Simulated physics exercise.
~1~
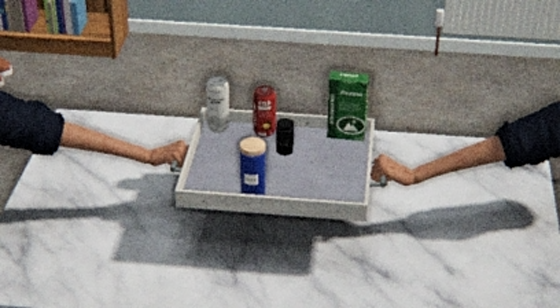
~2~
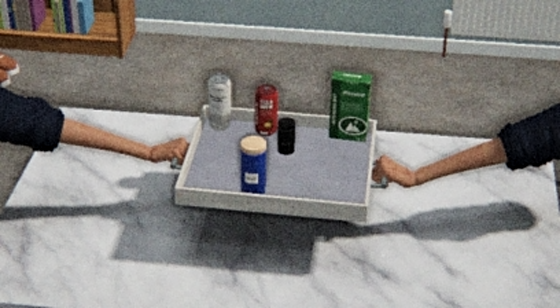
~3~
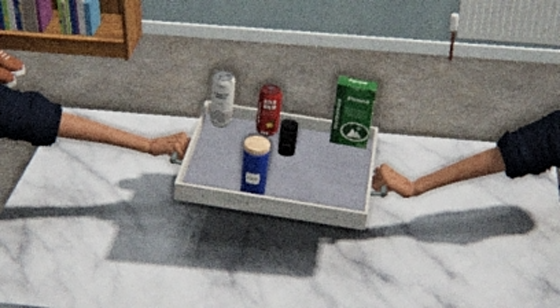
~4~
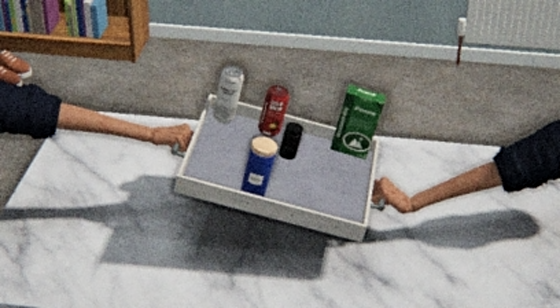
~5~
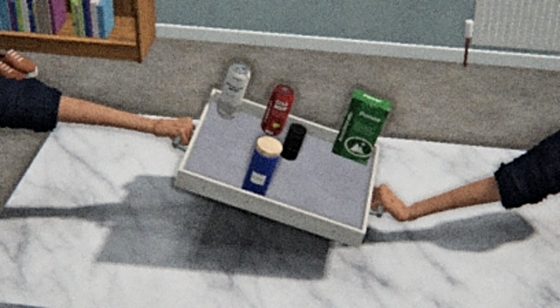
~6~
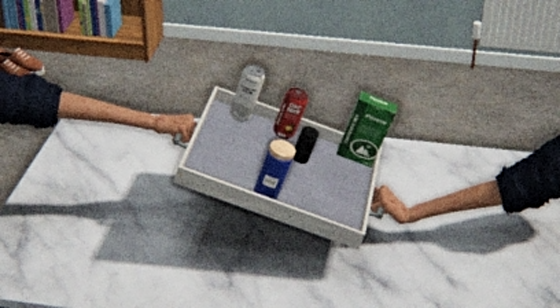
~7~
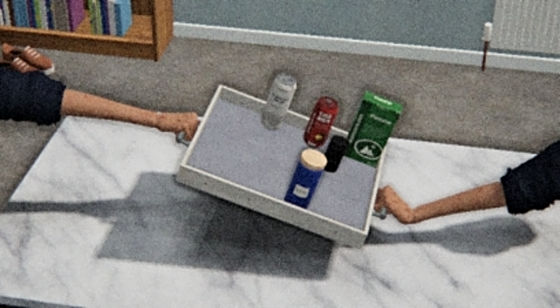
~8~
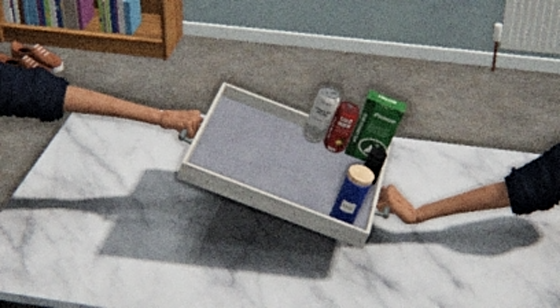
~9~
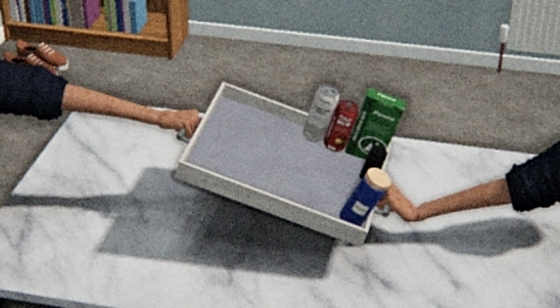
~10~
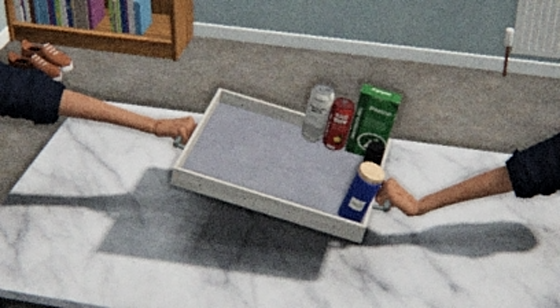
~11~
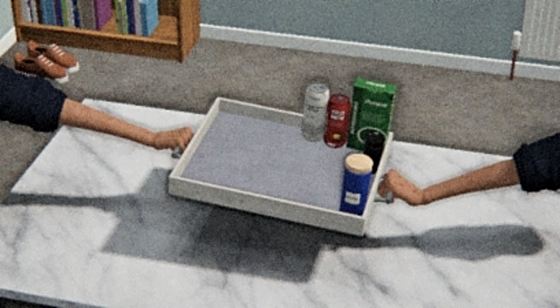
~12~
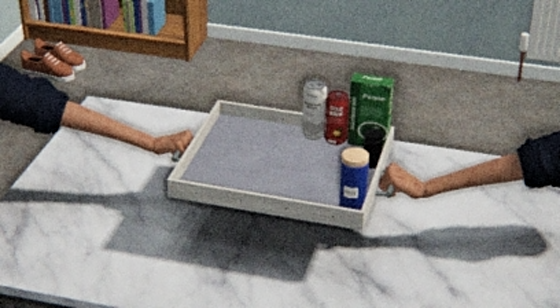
A white-rimmed serving tray with a grey inside is held by two hands above a marble tabletop, seen from the front and slightly above, with a bookcase behind at left. On it stand a clear-looking white can, a red can and a green packet towards the back, with a small black shaker and a blue jar nearer the front. The hands tip the tray down to the right, and the cans, shaker and jar slide right, bunching near the packet and the right rim. The hands bring the tray level again, and everything remains upright, gathered along the right side.
